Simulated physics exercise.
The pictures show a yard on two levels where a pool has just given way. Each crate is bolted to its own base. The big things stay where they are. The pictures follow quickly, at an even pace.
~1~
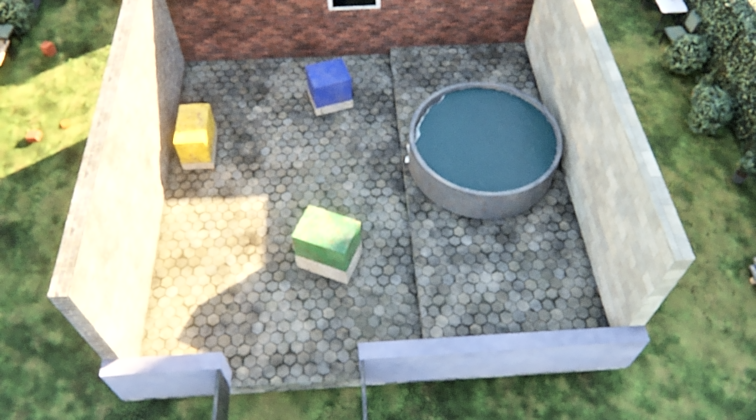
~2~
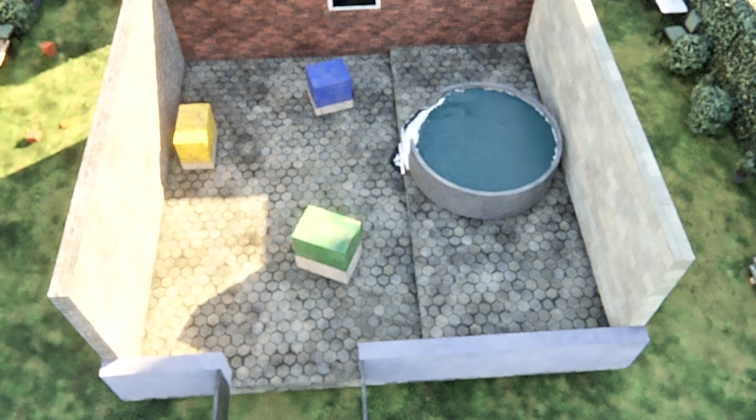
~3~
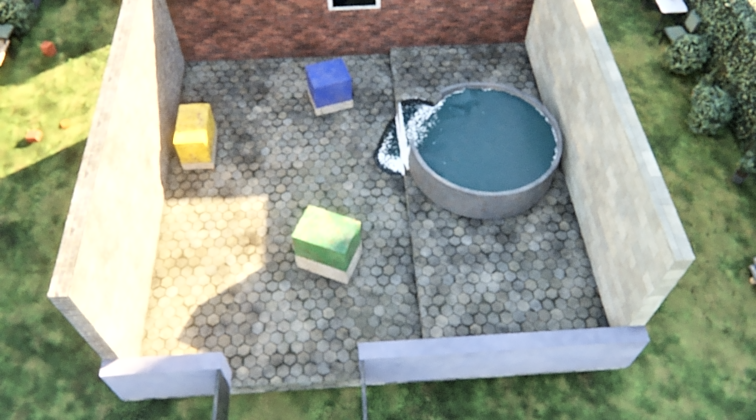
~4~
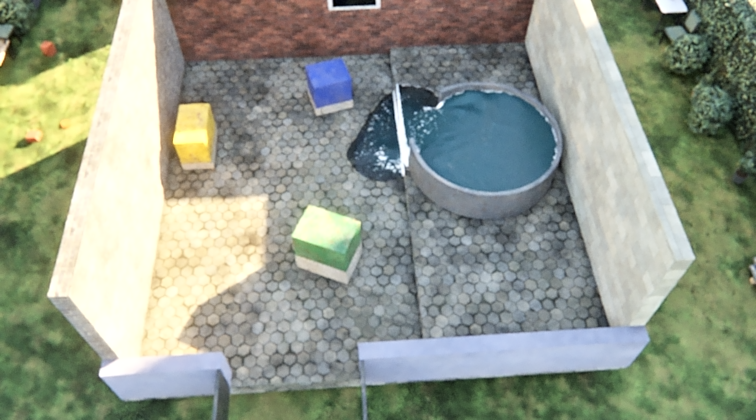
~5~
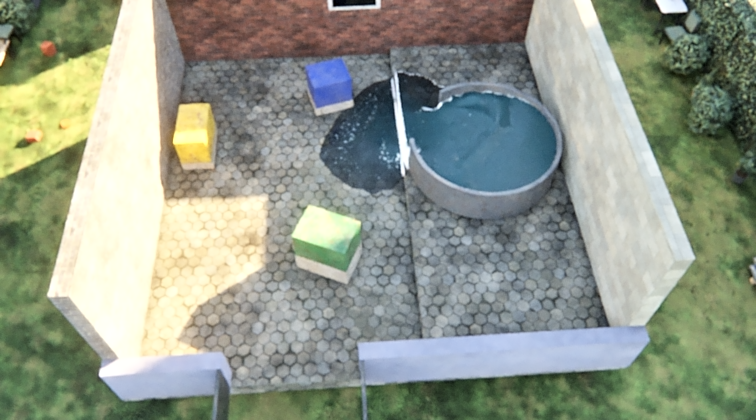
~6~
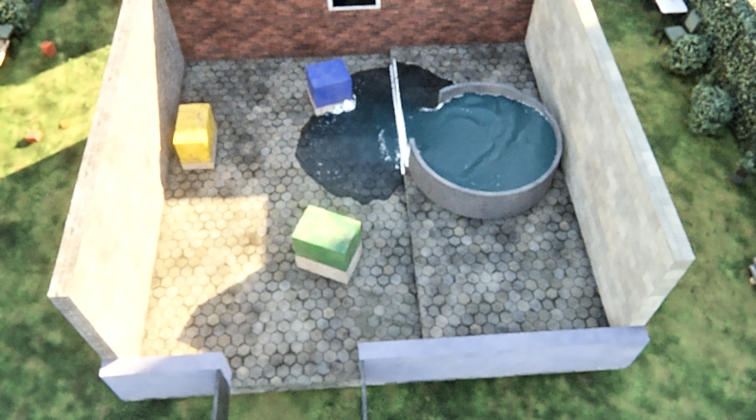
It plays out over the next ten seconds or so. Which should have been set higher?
In the end: The green crate keeps dry; the blue crate is soaked; the yellow crate is soaked.
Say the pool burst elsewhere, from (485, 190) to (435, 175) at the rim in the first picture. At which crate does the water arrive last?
The blue-painted one.
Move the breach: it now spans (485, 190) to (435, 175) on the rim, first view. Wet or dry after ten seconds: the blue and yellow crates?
Blue crate is spared, yellow crate is spared.
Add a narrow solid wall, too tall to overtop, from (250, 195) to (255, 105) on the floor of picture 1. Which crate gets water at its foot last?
I say the crate marked yellow.
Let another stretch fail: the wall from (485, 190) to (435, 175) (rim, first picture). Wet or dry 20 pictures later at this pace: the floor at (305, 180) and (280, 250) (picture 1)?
In turn: Awash, free of water.
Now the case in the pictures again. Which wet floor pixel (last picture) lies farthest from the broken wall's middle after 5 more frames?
Roughly at (216, 103).
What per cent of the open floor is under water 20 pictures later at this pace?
Roughly 45 per cent.
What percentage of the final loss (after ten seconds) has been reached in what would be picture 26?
Roughly 0 per cent.
A moment on, water covers 25 % of the floor; the green crate not reached, the blue crate water round its plinth, the yellow crate water round its plinth.
Next, water covers 35 % of the floor; the green crate water round its plinth, the blue crate water round its plinth, the yellow crate water round its plinth.
Then, water covers 45 % of the floor; the green crate water round its plinth, the blue crate water round its plinth, the yellow crate water round its plinth.
Later, water covers 60 % of the floor; the green crate water round its plinth, the blue crate water round its plinth, the yellow crate water round its plinth.
In the end, water covers 75 % of the floor; the green crate stayed above the water, the blue crate was topped, the yellow crate was topped.
